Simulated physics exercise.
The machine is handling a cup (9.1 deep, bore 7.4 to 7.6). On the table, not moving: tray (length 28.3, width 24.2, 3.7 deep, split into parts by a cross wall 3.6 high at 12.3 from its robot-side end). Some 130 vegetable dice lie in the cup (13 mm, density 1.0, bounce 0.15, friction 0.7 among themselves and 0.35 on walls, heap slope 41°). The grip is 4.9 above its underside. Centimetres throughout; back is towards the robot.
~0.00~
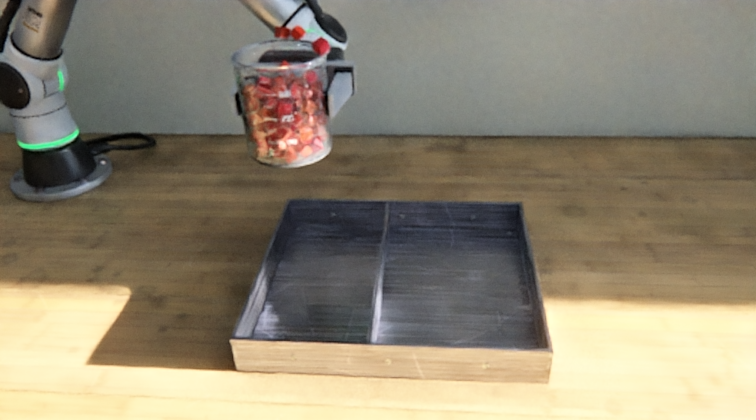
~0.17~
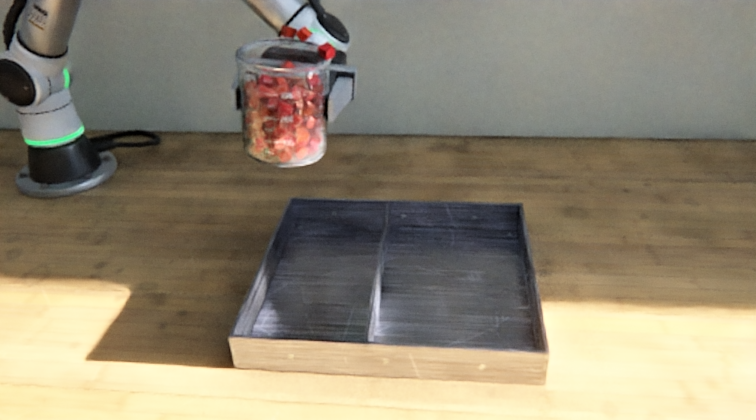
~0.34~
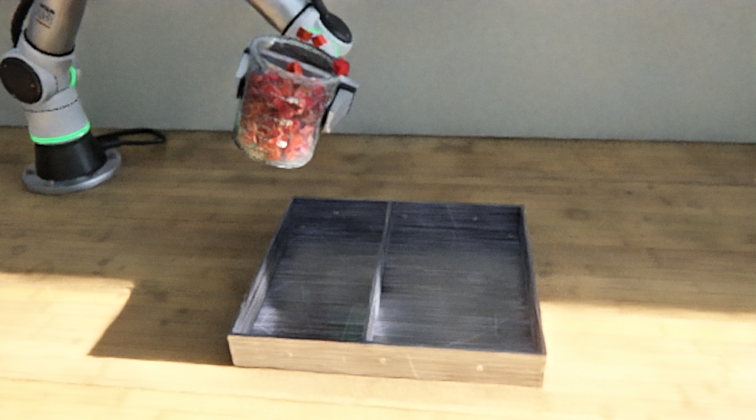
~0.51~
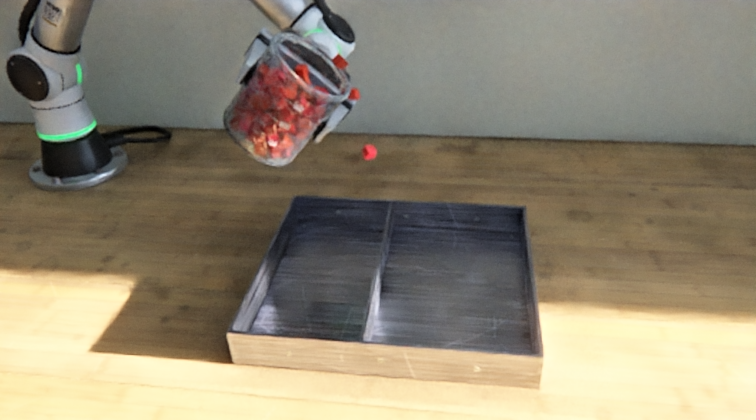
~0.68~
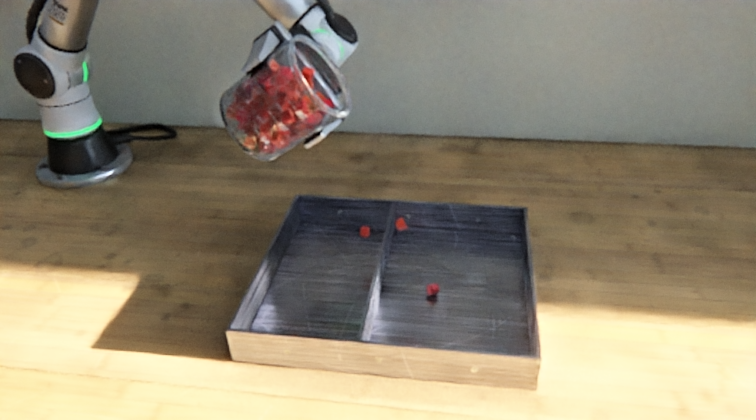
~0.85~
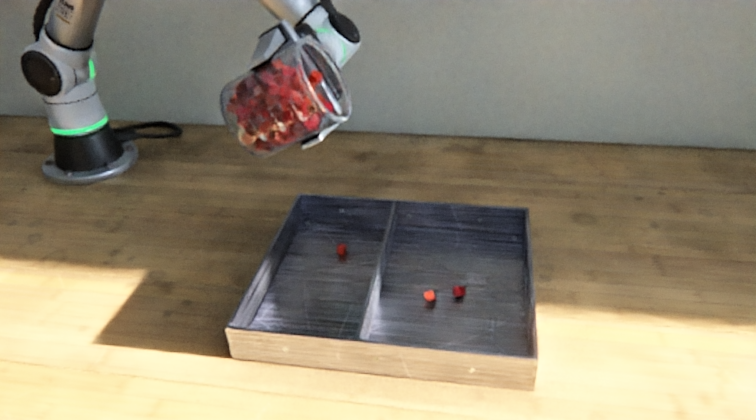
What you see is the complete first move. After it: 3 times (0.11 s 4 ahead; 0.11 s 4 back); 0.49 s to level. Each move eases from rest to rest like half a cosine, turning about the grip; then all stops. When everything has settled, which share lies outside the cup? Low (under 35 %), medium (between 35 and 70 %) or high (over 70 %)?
Answer: Low; under 35 % of the vegetable dice finish outside the cup.
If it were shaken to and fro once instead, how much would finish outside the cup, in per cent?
In that case some 15 per cent.
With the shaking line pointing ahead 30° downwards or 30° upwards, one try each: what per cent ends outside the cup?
About 10 and 40 per cent.
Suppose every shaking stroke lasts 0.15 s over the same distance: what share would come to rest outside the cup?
In that case some 10 per cent.
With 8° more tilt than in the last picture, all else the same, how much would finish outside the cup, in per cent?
It would be near 40 per cent.
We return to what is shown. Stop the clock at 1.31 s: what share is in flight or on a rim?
Roughly 5 per cent.
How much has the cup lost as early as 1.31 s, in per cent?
About 20 per cent by then.
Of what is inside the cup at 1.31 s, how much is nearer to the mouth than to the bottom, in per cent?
Some 35 per cent.
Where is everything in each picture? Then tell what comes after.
In the first frame, the cup middle at (285, 104), level; upper third of the load around (282, 91), from x 250 to 320, top at y 35; 129 in the cup.
In the second frame, the cup middle at (285, 104), tilted 6° forward; upper third of the load around (285, 91), from x 250 to 325, top at y 30.
In the third frame, the cup middle at (285, 104), tilted 21° forward; upper third of the load around (281, 91), from x 245 to 340, top at y 35.
In the fourth frame, the cup middle at (284, 103), tilted 40° forward; upper third of the load around (281, 91), from x 240 to 370, top at y 60; 127 in the cup, 2 in flight or on a rim.
In the fifth frame, the cup middle at (284, 102), tilted 55° forward; upper third of the load around (275, 87), from x 235 to 430, top at y 70; 126 in the cup, 1 in the robot-side part, 1 in the far-side part, 1 in flight or on a rim.
In the sixth frame, the cup middle at (285, 101), tilted 61° forward; upper third of the load around (276, 87), from x 235 to 460, top at y 65; 126 in the cup, 2 in the far-side part, 1 in the robot-side part.
After 1.31 s, tilted 61° forward, highest piece 23 above the table; 106 in the cup, 14 in the far-side part, 3 in the robot-side part, 6 in flight or on a rim.
After 1.77 s, tilted 28° forward, highest piece 24 above the table; 101 in the cup, 21 in the far-side part, 7 in the robot-side part.
After 2.20 s, level, highest piece 26 above the table; 101 in the cup, 21 in the far-side part, 7 in the robot-side part.
After 3.25 s, level, highest piece 26 above the table; 101 in the cup, 21 in the far-side part, 7 in the robot-side part.
In the end, 101 in the cup, 21 in the far-side part, 7 in the robot-side part. That is 22 % outside the cup.
